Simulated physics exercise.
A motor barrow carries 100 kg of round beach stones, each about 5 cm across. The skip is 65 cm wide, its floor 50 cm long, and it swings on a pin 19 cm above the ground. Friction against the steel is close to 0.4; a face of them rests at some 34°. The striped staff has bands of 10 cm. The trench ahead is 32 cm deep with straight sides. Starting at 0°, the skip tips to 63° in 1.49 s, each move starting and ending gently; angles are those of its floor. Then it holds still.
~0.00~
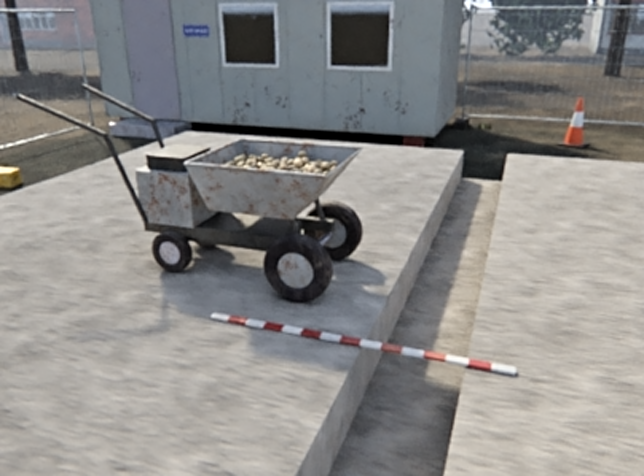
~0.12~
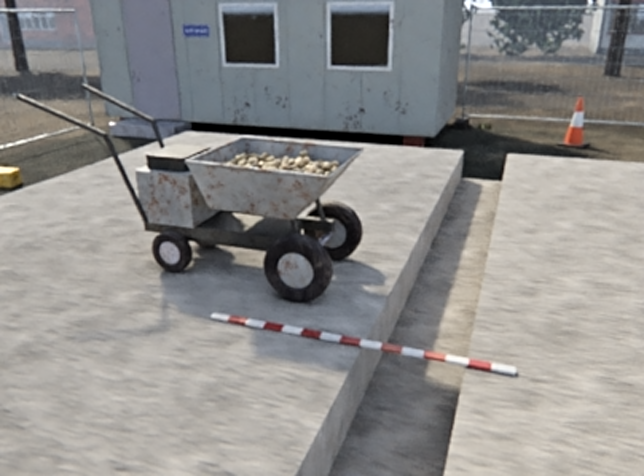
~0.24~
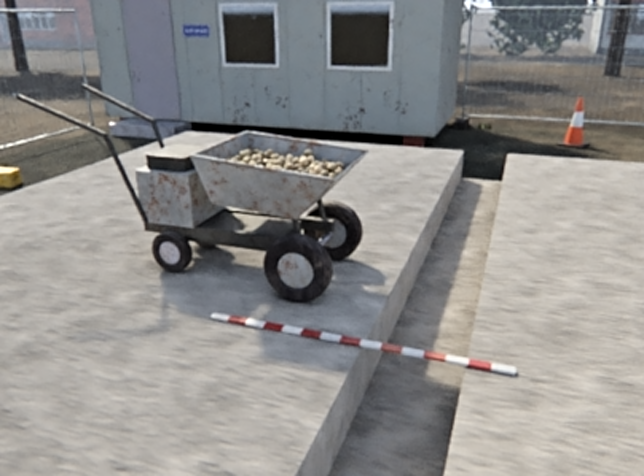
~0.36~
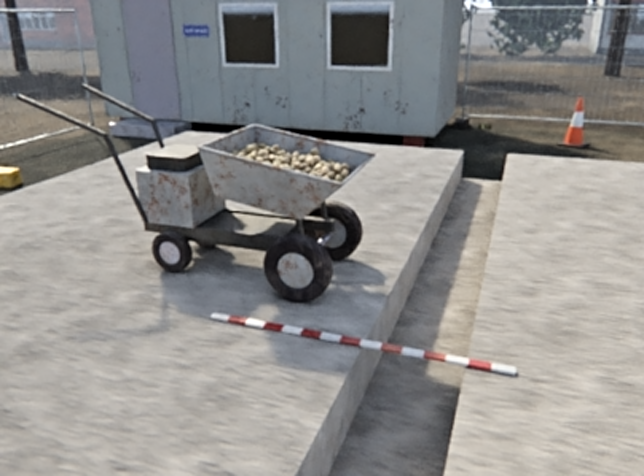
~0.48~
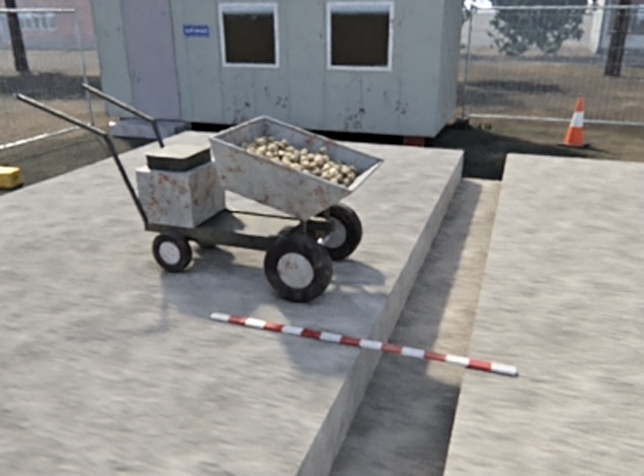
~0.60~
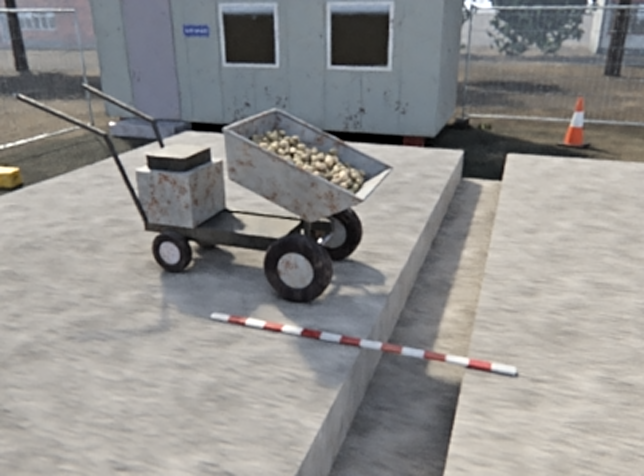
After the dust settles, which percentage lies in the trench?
Close to 99 in a hundred.
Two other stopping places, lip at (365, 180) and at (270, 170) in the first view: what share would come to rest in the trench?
First some 60, then 75 per cent.
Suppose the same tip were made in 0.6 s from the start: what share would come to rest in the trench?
In that case some 80 per cent.
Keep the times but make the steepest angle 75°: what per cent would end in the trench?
Then about 100 per cent.
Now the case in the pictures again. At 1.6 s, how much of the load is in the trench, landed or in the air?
About 35 per cent by then.
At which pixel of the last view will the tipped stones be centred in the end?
Their middle is at about (440, 337).
After 1.1 s the floor is at 53°; 100 % in the skip; the foremost stones are at (396, 229).
After 1.6 s the floor is at 63°; 63 % in the skip, 37 % in the trench; the foremost stones are at (473, 321).
After 1.9 s the floor is at 63°; 32 % in the skip, 66 % in the trench, 1 % past the trench; the foremost stones are at (527, 300).
After 3.9 s the floor is at 63°; 0 % in the skip, 99 % in the trench, 1 % past the trench; the foremost stones are at (555, 304).
